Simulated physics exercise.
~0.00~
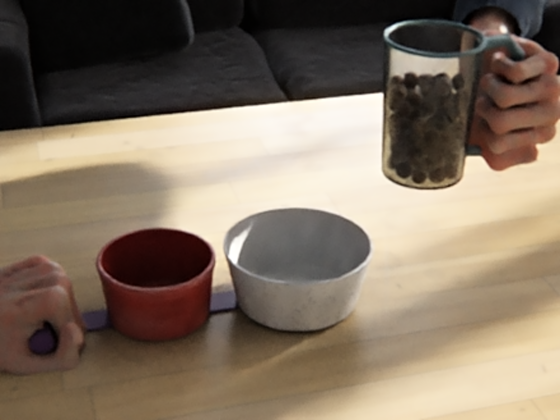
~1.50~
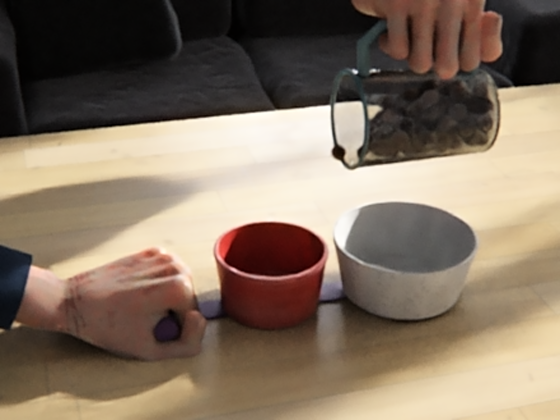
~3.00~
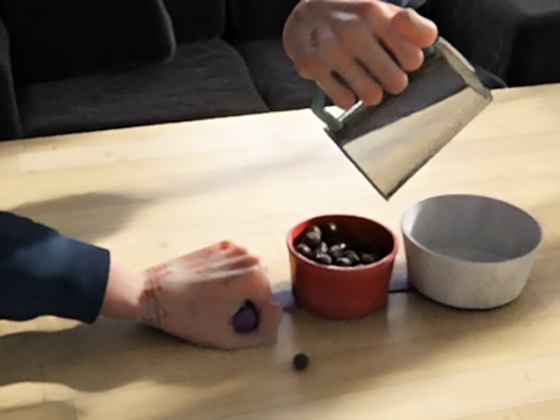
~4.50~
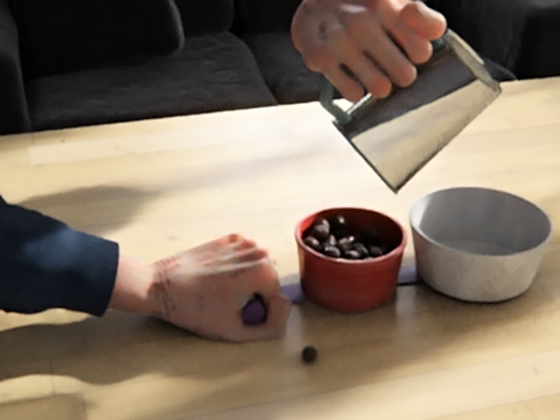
The footage shows one hand sliding a red dish and a white dish, joined by a strip, rightward across a wooden table while another tips a clear cup of chocolate balls, which end up in the red dish, except for one lying on the table, leaving the white dish empty.
